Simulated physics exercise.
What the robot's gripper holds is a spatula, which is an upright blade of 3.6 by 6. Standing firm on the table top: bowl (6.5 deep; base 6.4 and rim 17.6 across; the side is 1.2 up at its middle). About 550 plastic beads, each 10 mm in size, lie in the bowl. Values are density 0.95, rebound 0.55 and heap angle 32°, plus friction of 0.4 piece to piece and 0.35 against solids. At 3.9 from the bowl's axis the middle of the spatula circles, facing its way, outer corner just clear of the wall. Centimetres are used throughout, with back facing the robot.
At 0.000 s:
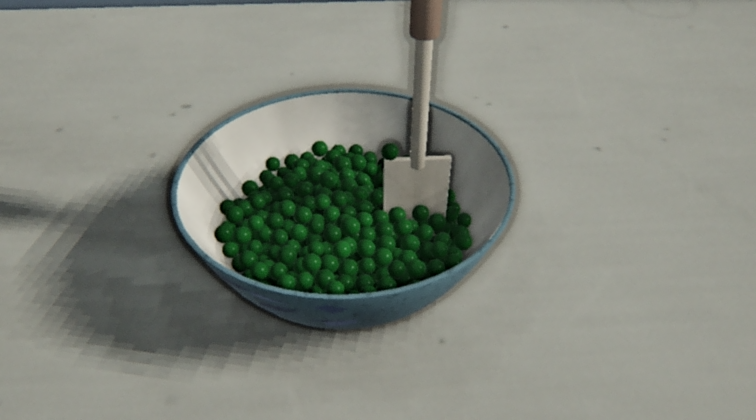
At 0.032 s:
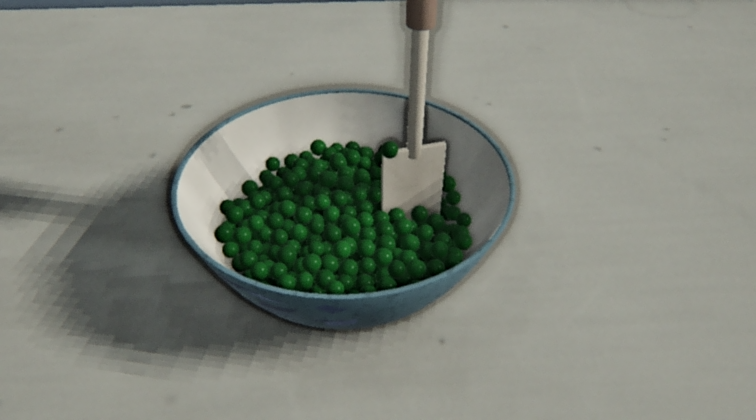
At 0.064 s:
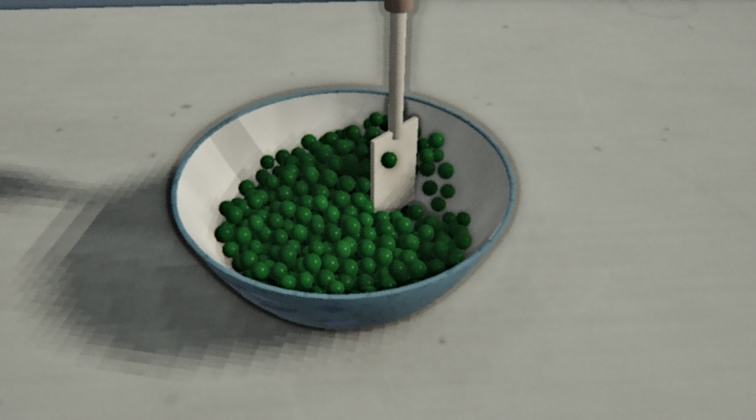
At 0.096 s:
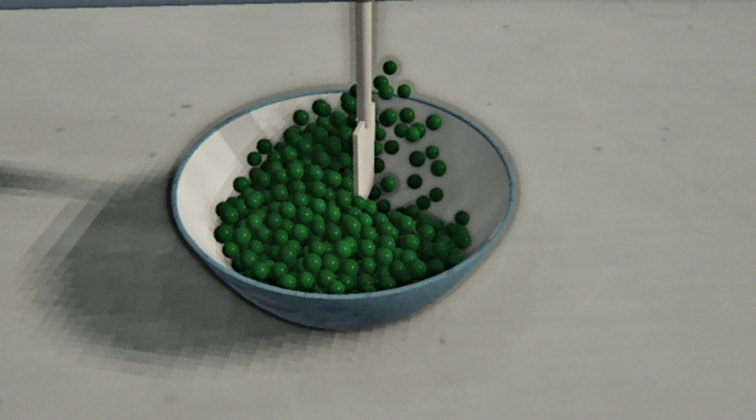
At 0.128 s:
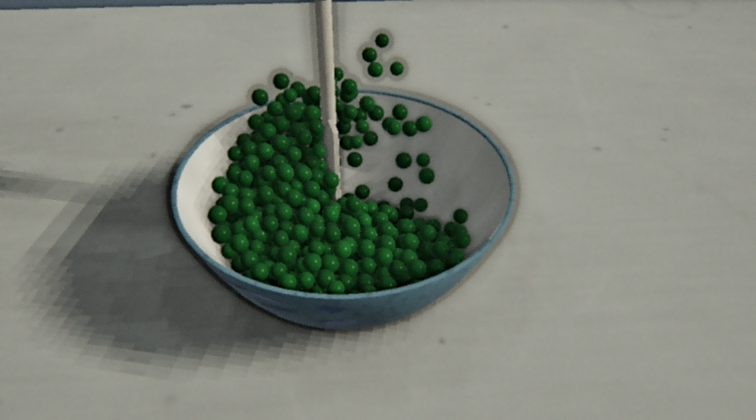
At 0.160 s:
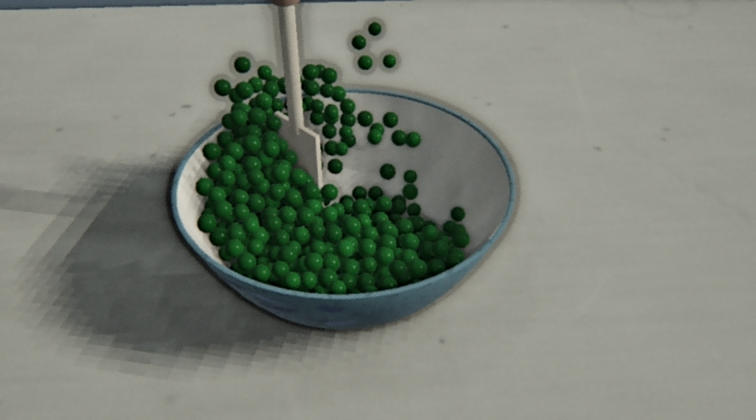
Spatula sweeping leftward through green beads in a blue-rimmed bowl, heaping them on the left and flinging several above the rim.
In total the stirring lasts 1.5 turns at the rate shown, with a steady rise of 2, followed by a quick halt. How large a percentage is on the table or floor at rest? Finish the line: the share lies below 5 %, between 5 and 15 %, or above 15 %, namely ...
... above 15 %.
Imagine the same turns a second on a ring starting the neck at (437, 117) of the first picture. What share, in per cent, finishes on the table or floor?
About 25 percent ends up on the table or floor.
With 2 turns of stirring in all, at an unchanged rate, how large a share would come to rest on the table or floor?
Then some 25 per cent.
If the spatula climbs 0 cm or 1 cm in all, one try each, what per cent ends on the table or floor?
Trial one: Roughly 35 %; trial two: Roughly 30 %.
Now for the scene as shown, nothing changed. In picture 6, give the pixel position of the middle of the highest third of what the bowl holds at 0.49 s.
About (349, 160).
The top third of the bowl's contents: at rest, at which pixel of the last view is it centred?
The centre is near pixel (309, 210).
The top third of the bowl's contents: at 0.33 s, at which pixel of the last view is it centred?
Near (399, 245).
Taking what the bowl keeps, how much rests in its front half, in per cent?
About 50 %.
After 0.33 s, 287° round, highest piece 10 above the table; 469 in the bowl, 32 on the table or floor, 47 in flight or on the tool.
After 0.49 s, 83° round, highest piece 9 above the table; 430 in the bowl, 105 on the table or floor, 13 in flight or on the tool.
After 0.78 s, 180° round, highest piece 6 above the table; 417 in the bowl, 131 on the table or floor.
After 1.48 s, 180° round, highest piece 6 above the table; 417 in the bowl, 131 on the table or floor.
In the end, 417 in the bowl, 131 on the table or floor. That is 24 % on the table or floor.
